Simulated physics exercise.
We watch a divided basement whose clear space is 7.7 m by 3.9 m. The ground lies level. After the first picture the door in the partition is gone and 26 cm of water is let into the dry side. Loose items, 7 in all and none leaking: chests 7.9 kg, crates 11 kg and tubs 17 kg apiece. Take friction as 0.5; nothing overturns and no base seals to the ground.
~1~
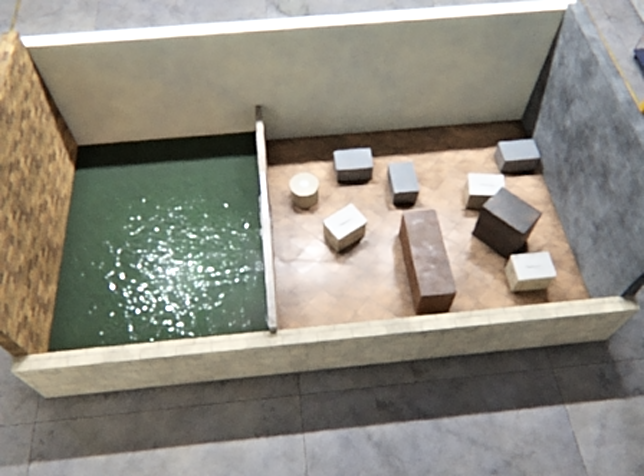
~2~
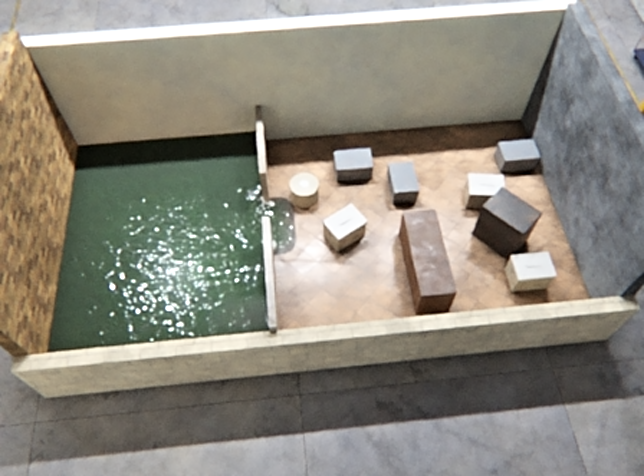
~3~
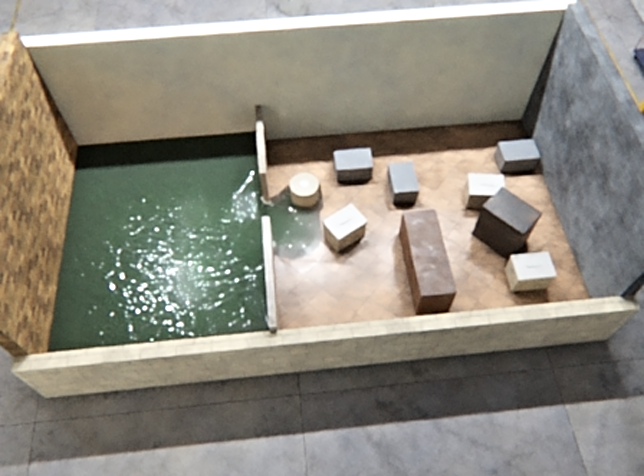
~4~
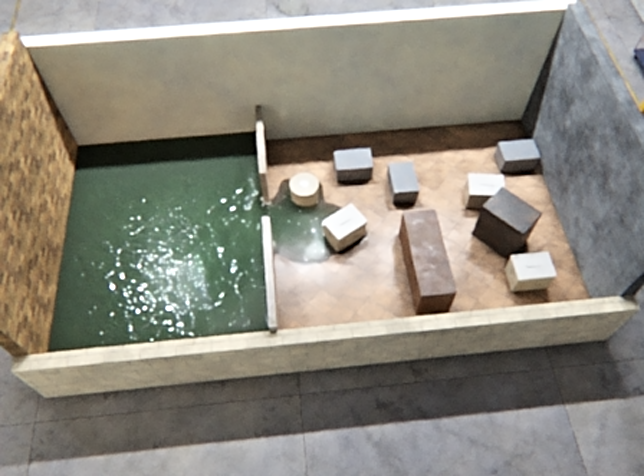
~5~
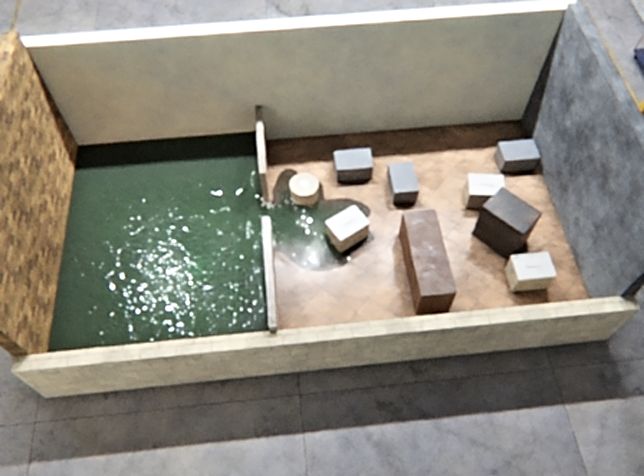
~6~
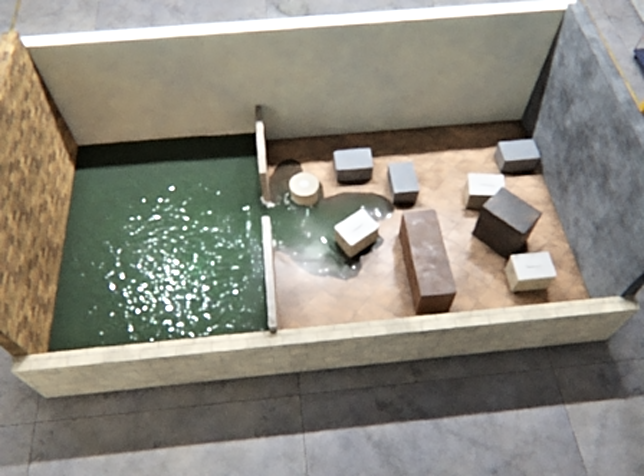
The clip shows green water passing through an opening in the partition of a walled enclosure and spreading rightward over the brown floor, around a round tub and a pale box, which then shifts slightly to the right.
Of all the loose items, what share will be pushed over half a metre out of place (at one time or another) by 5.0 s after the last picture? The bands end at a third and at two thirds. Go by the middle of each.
Share: One to two thirds.
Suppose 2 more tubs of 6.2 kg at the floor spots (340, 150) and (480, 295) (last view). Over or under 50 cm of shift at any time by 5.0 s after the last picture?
In that order: Short of it, short of it.
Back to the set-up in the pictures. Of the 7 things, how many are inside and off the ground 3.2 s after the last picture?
I count 1.
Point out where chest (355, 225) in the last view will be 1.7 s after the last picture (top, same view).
Around (397, 293).
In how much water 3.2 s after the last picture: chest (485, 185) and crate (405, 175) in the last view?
About 5 and 3 cm.
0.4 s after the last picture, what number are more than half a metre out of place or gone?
By then 1.
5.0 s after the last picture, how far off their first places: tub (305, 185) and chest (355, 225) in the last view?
In turn: 20 cm, 100 cm.
Then, 0.4 s after the last picture 1 of 7 are over 50 cm from their spots; 0 afloat.
Then, 1.7 s after the last picture 1 of 7 are over 50 cm from their spots; 1 afloat.
Then, 3.2 s after the last picture 3 of 7 are over 50 cm from their spots; 1 afloat.
Then, 5.0 s after the last picture 3 of 7 are over 50 cm from their spots, and 3 have been at some point; 5 afloat.
